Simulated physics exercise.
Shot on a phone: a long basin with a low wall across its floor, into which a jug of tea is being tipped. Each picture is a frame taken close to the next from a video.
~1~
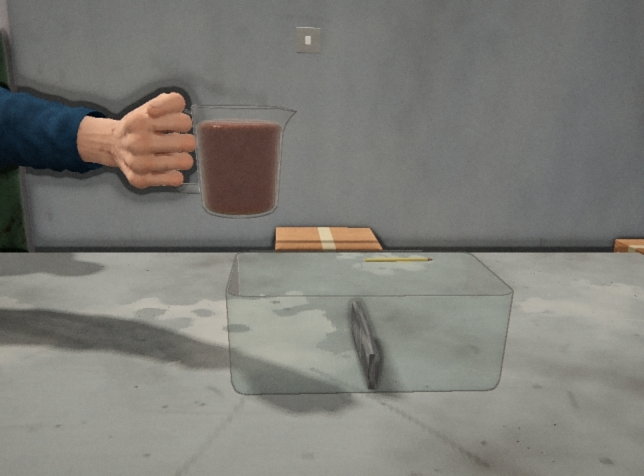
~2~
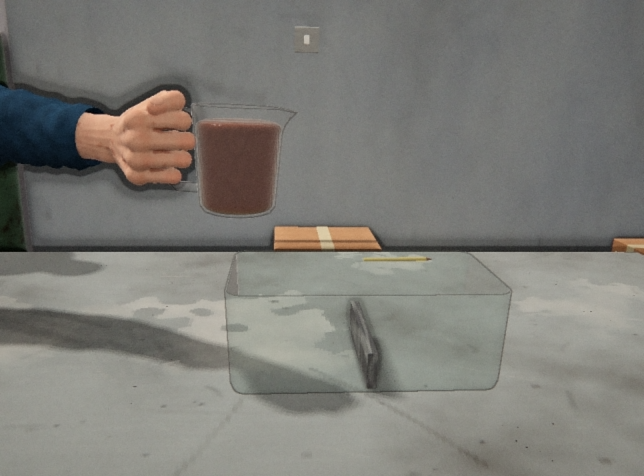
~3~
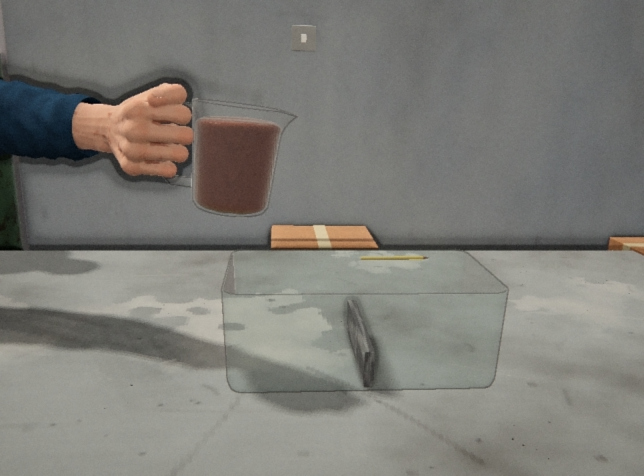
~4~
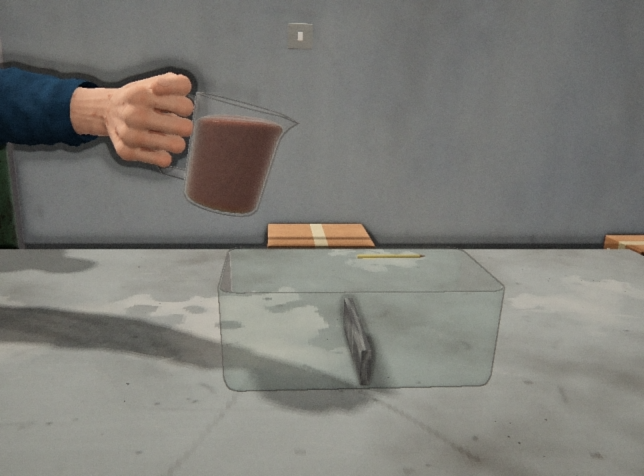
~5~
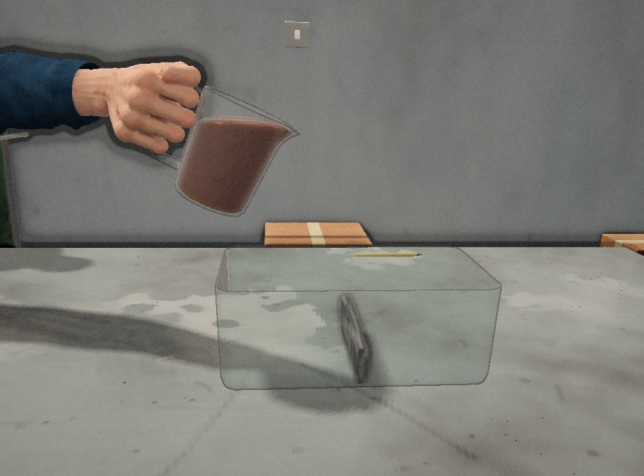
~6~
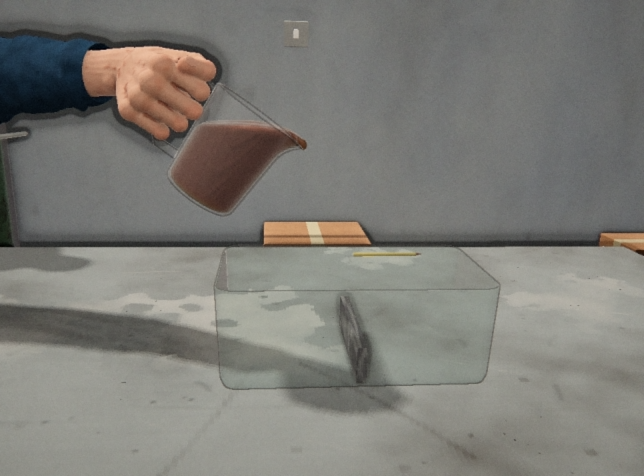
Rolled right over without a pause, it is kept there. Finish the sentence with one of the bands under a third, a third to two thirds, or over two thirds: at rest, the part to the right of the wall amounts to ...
At rest, the part to the right of the wall amounts to under a third.
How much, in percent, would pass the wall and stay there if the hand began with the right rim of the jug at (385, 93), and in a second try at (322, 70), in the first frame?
Estimate, first then second: 85 per cent and 55 per cent.
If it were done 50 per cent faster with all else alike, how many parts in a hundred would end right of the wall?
Roughly 15 per cent ends up there.
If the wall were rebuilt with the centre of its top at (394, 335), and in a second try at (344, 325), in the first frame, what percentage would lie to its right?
The first placement gives around 10 percent, the second 40 percent.
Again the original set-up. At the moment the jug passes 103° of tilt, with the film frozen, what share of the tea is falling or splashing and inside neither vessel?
It's close to 25 percent.
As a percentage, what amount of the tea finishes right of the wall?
Share approx. 15 %.
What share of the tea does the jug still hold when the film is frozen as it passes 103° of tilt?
Some 45 per cent has not yet come out.
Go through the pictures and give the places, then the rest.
In the first picture, tilt 0°; pouring edge (298, 110); surface from (197, 122) to (283, 124); the long basin's rim runs from (232, 273) to (490, 272); the wall's top is at (364, 326).
In the second picture, tilt 2°; pouring edge (298, 111); surface from (196, 121) to (282, 124).
In the third picture, tilt 6°; pouring edge (299, 115); surface from (197, 119) to (283, 125).
In the fourth picture, tilt 14°; pouring edge (300, 122); surface from (196, 120) to (285, 125).
In the fifth picture, tilt 24°; pouring edge (302, 133); surface from (194, 128) to (292, 126).
In the sixth picture, tilt 35°; pouring edge (303, 148); surface from (186, 140) to (292, 136); 1 per cent is over the edge.
A moment on, the jug is tipped right over and 47 per cent is still to pour, 19 is left of the wall and 9 right of it.
Next, the jug is tipped right over and 3 per cent is still to pour, 78 is left of the wall and 11 right of it.
Then the jug is tipped right over and 0 per cent is still to pour, 83 is left of the wall and 14 right of it.
Later the jug is tipped right over and 0 per cent is still to pour, 83 is left of the wall and 15 right of it.
At rest 83 per cent lies left of the wall, 15 right of it and 2 outside.
